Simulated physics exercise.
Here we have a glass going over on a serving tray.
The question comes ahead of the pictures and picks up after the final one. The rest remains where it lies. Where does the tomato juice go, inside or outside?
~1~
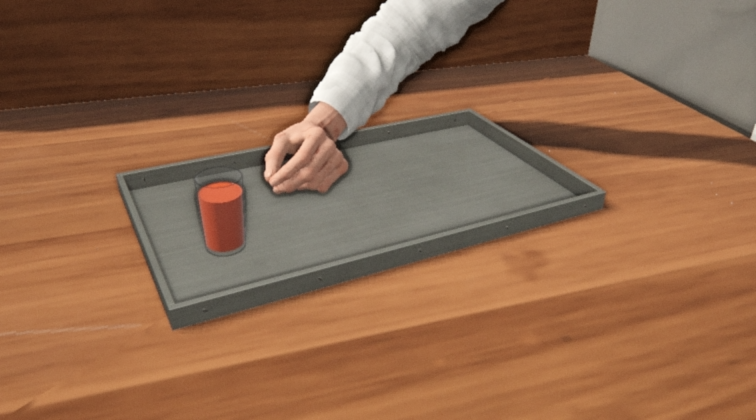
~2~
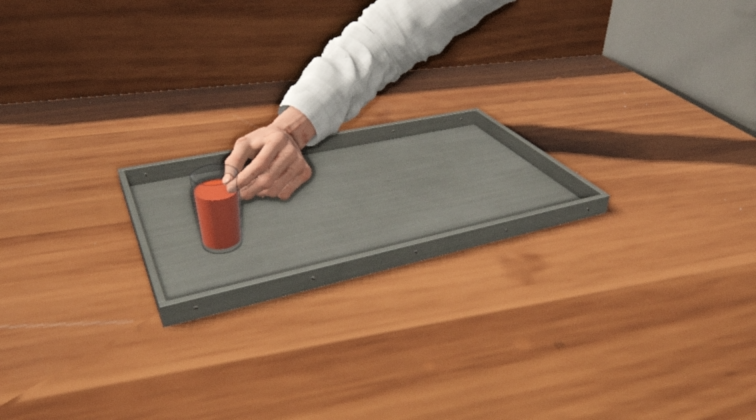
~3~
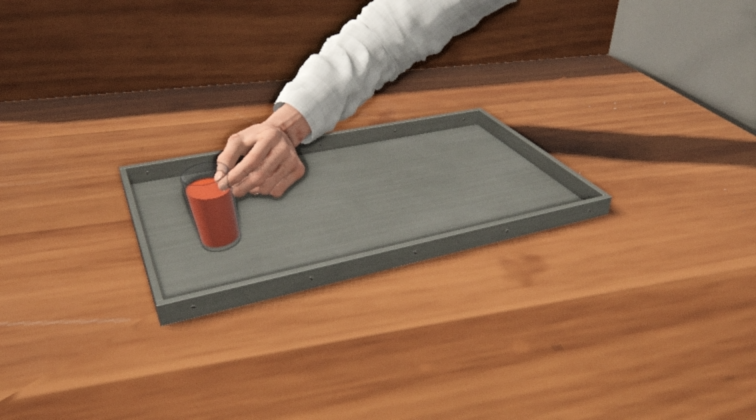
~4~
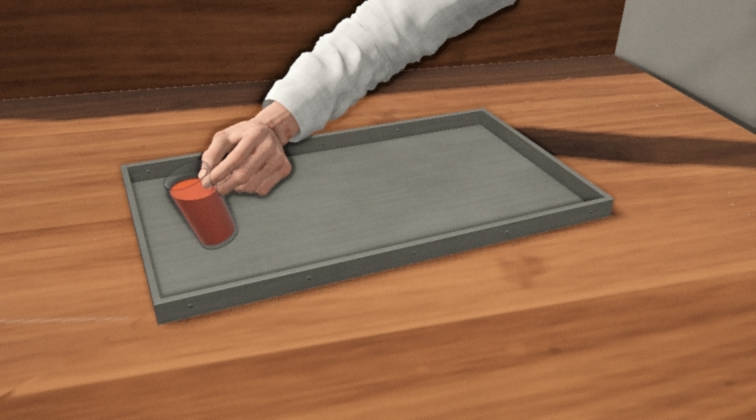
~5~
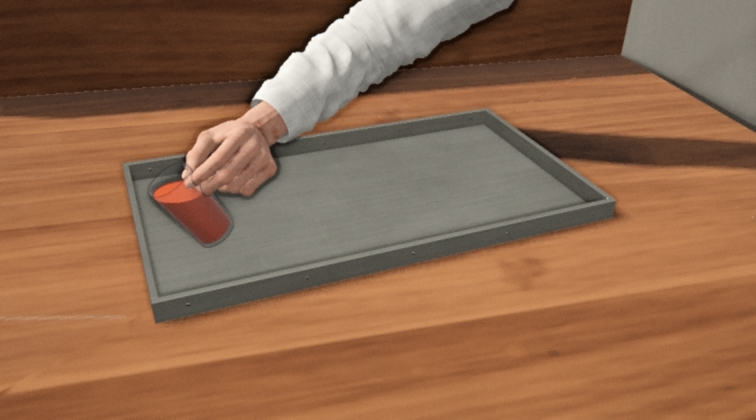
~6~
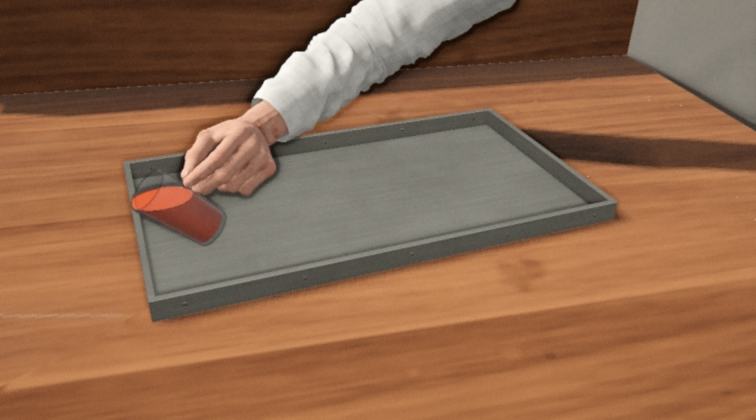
The tomato juice escapes from the tray.
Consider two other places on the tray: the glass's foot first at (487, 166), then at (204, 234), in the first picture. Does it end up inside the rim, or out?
First it keeps within the tray, then it wets the top as well.
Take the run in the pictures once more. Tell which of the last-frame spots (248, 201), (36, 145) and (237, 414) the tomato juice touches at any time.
Order as given: Left alone, next left alone, last left alone.
Next, the glass lies across the rim; the puddle covers about as much as a plate; the table is getting wet.
After that, the puddle covers about as much as a tray; the table is getting wet.
Finally, the puddle covers about as much as a tray; the table is getting wet.
